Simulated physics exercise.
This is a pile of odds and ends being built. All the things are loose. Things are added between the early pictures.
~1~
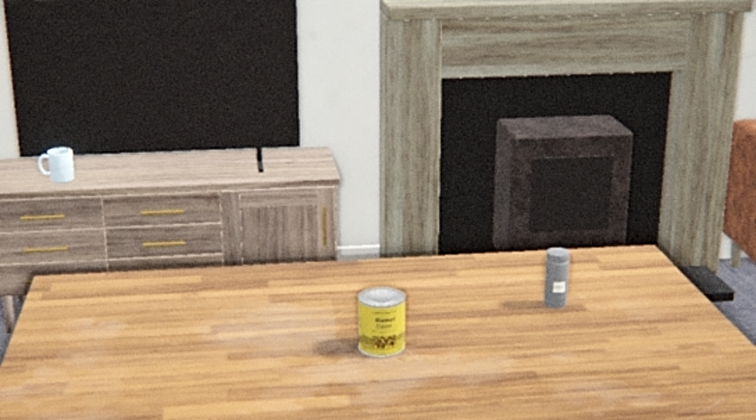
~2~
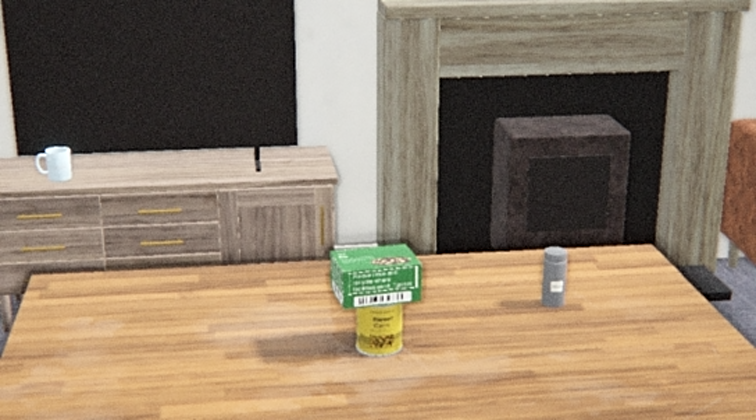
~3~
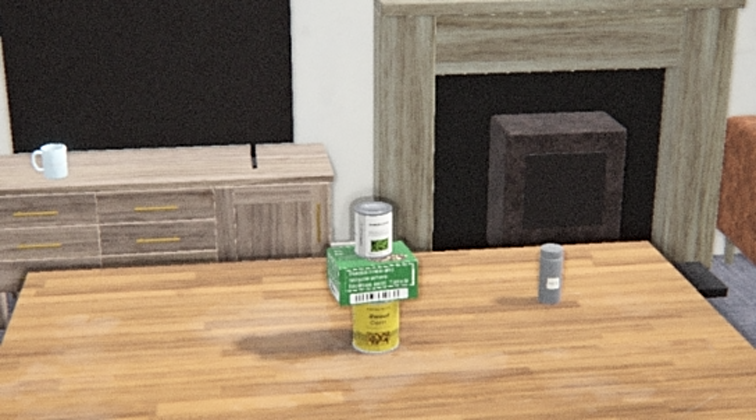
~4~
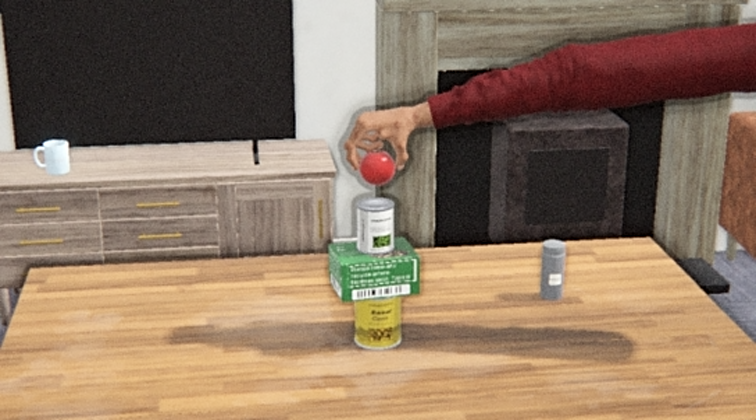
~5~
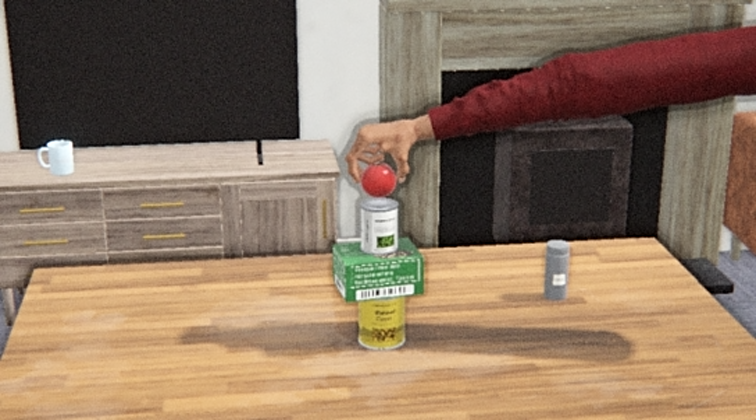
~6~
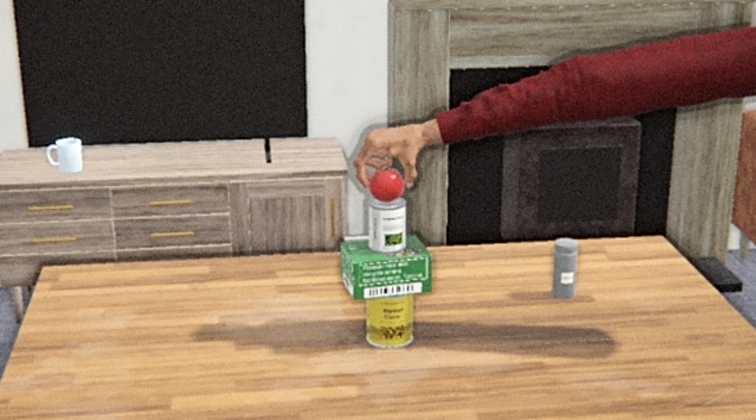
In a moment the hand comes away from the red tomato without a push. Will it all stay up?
As it turns out, it stays up.
Then, 1.00 s after the last picture, nothing has stirred.
Then, 2.10 s after the last picture, red tomato resting near (386, 186).
At rest, all 5 in place. Seen from the same camera at the end, red tomato near (386, 186). The pile holds.
